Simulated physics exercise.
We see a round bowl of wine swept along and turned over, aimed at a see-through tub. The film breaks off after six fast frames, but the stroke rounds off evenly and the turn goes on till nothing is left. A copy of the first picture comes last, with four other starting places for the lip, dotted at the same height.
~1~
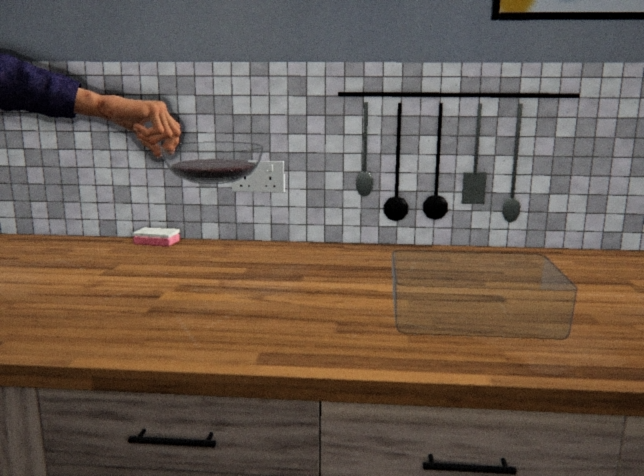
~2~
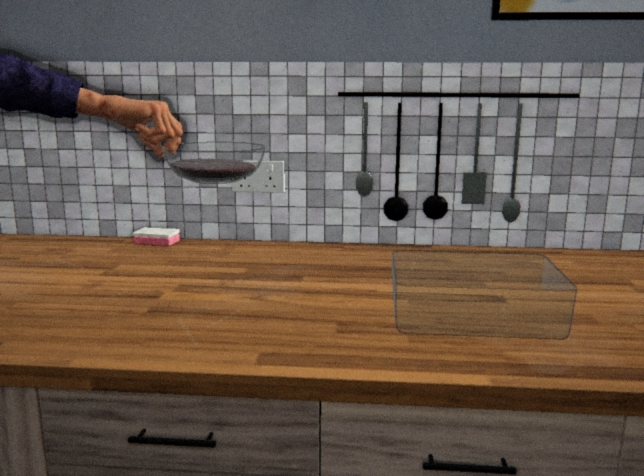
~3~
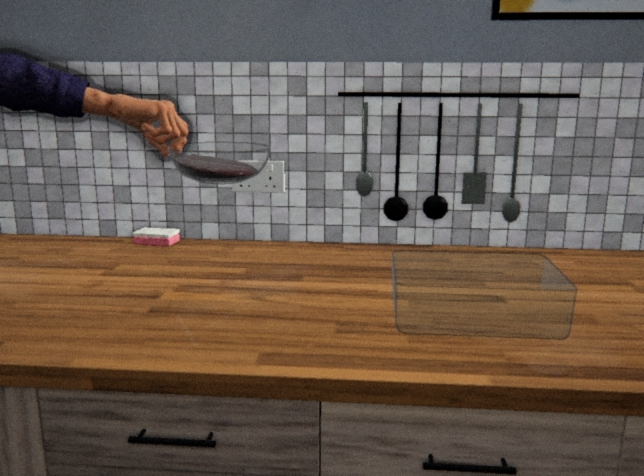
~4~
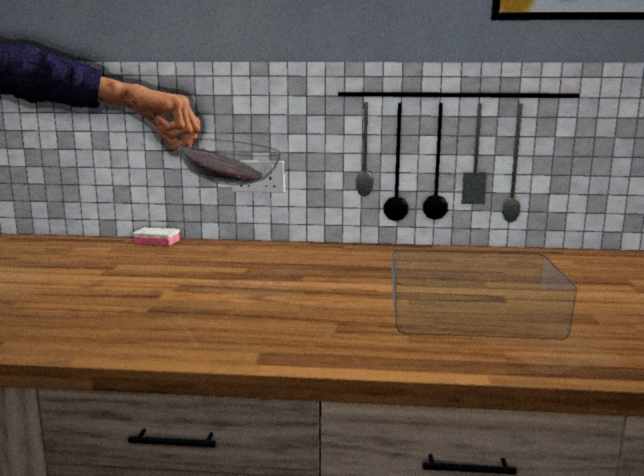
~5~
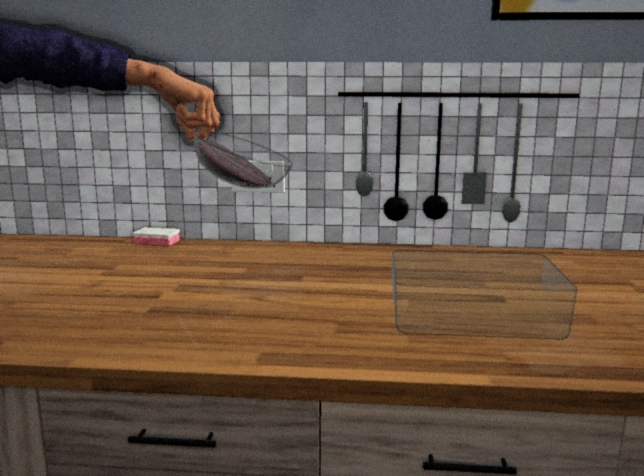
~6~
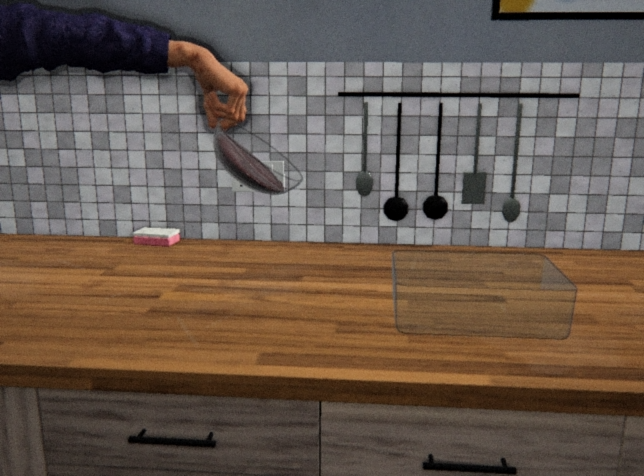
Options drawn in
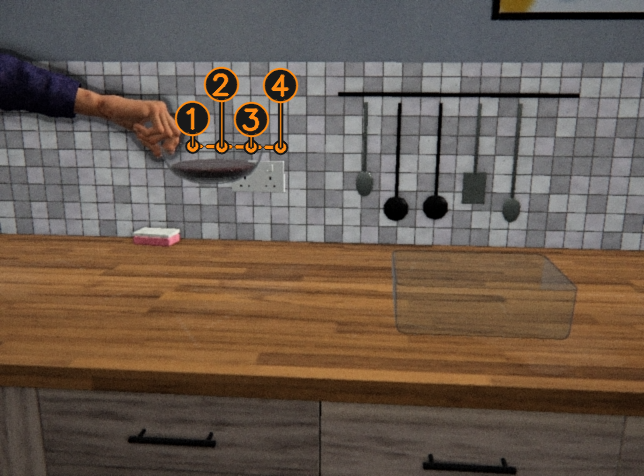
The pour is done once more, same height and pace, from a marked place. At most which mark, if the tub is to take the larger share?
The answer is place 4.
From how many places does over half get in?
One.
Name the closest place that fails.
Here it is place 3.
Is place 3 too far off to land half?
Yes, it does.
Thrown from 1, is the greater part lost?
Yes, that goes wrong.
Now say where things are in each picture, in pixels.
Upright, lip at (261, 147); tub from (395, 331) to (569, 338); nothing has left yet.
Upright, lip at (263, 147); nothing has left yet.
Upright, lip at (268, 147); nothing has left yet.
Tipped about 7°, lip at (279, 153); nothing has left yet.
Tipped about 19°, lip at (291, 164); nothing has left yet.
Tipped about 36°, lip at (302, 179); nothing has left yet.
On the marked copy, 1 at (192, 146); 2 at (221, 146); 3 at (251, 147); 4 at (280, 147).
Choosing 1, about 0 % lands in the tub, 100 % falls short.
Choosing 2, about 0 % lands in the tub, 97 % falls short and 3 % goes beside or beyond.
Choosing 3, about 17 % lands in the tub, 78 % falls short and 5 % goes beside or beyond.
Choosing 4, about 71 % lands in the tub, 13 % falls short and 16 % goes beside or beyond.
